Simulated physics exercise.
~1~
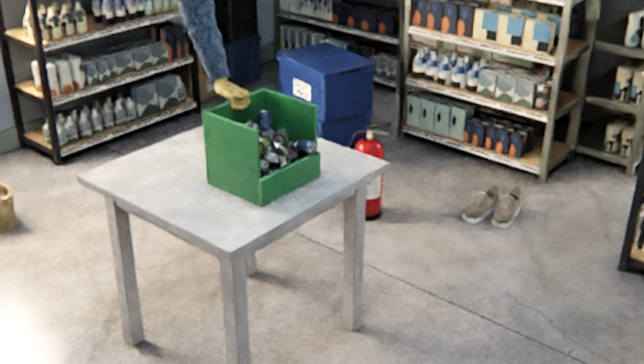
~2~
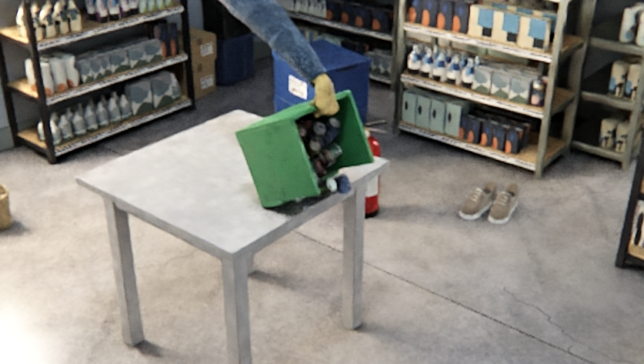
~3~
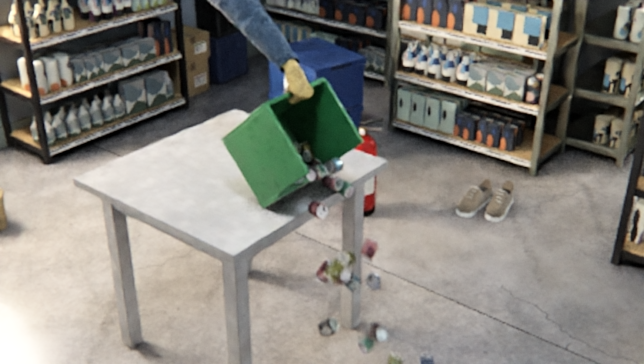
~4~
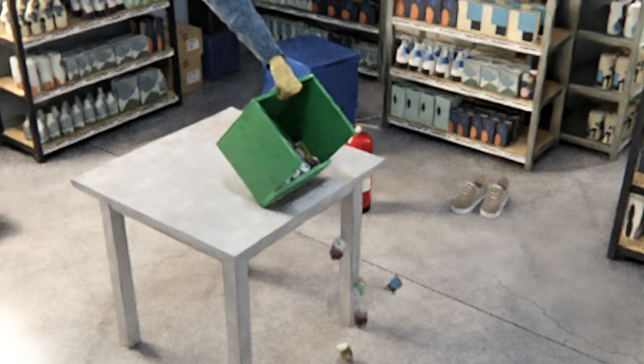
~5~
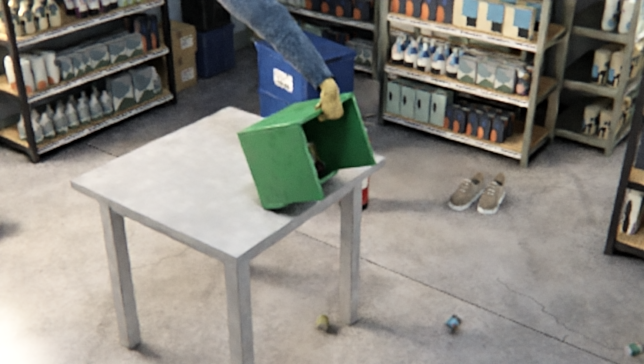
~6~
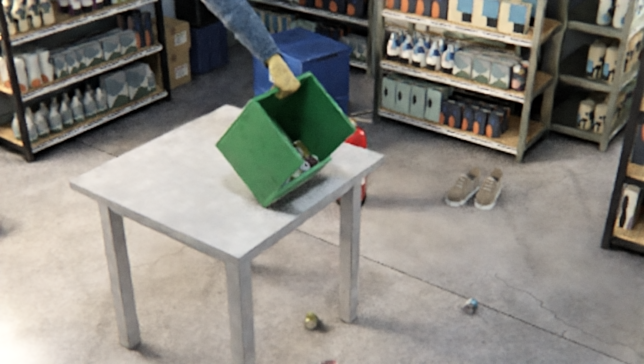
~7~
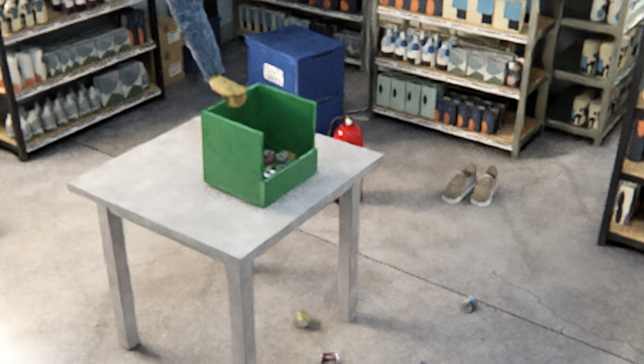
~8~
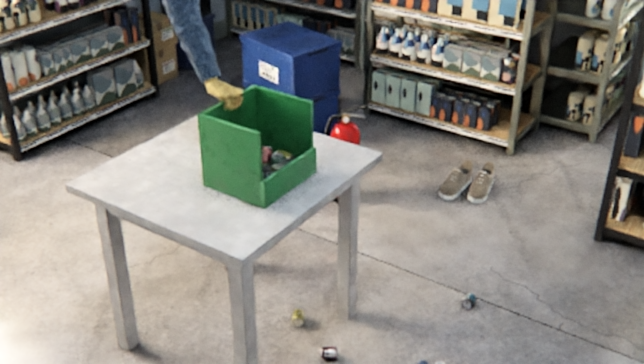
In a storeroom, a gloved hand tips a green box, spilling cans, then rights it.
